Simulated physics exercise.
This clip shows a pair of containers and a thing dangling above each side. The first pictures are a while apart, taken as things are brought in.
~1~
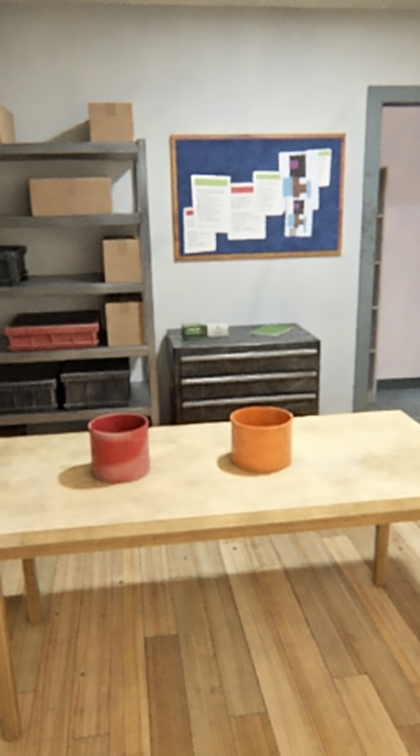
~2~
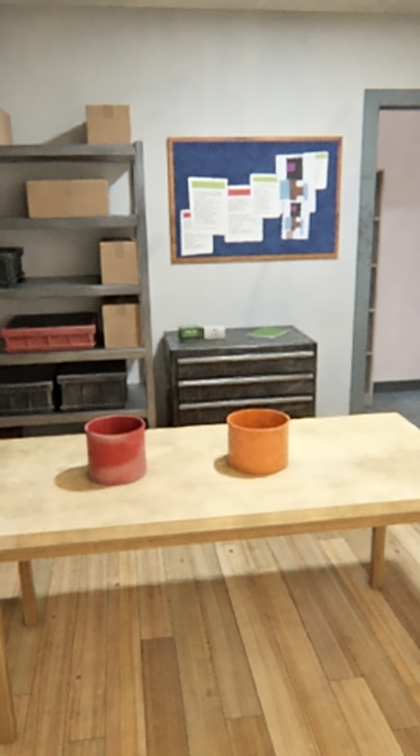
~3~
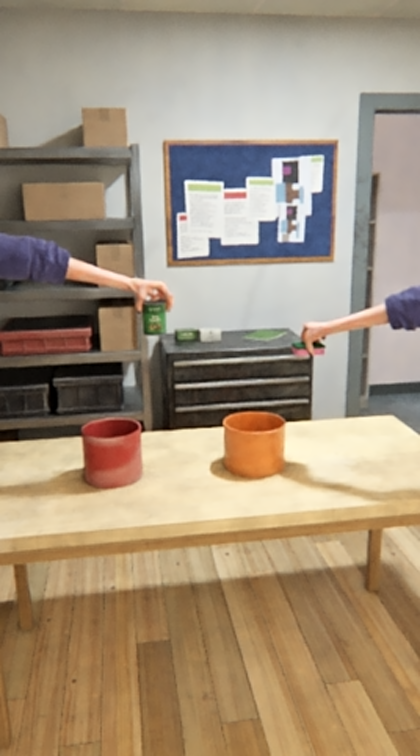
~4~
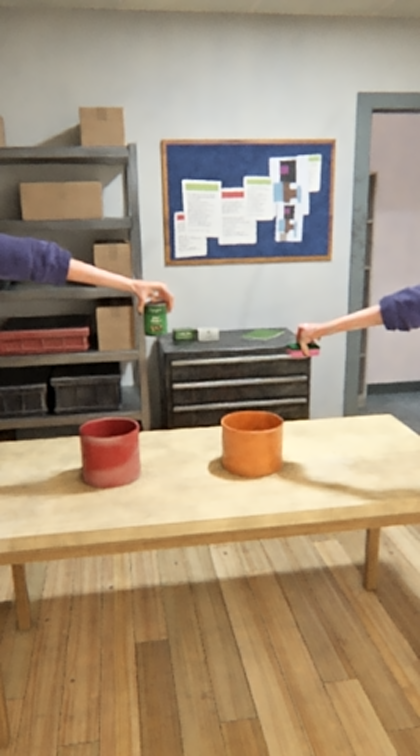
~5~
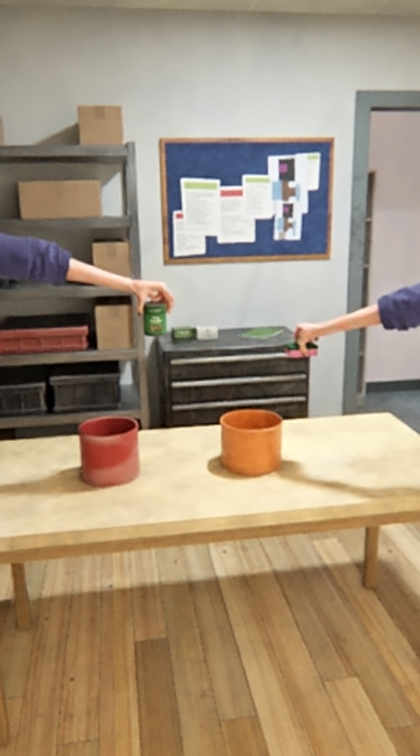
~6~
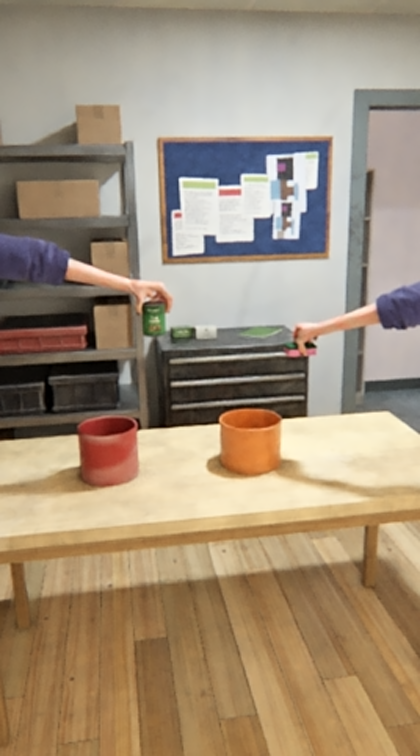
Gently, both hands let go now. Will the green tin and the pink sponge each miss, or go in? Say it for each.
In the end the green tin misses, the pink sponge misses.
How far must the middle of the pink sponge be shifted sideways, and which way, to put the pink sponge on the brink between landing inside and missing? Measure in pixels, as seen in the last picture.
The flip comes at close to 20 pixels toward the left.
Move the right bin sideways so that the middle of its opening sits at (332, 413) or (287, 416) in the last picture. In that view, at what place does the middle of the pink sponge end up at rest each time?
Roughly (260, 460) and (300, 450).
Then, 0.18 s past the last view, green tin travelled about its own width near (155, 349); pink sponge travelled about its own width near (300, 378).
Then, 0.30 s past the last view, green tin in the air near (159, 421); pink sponge in the air near (298, 445).
Finally, the green tin ends up outside, near (160, 456); the pink sponge ends up outside, near (298, 453).
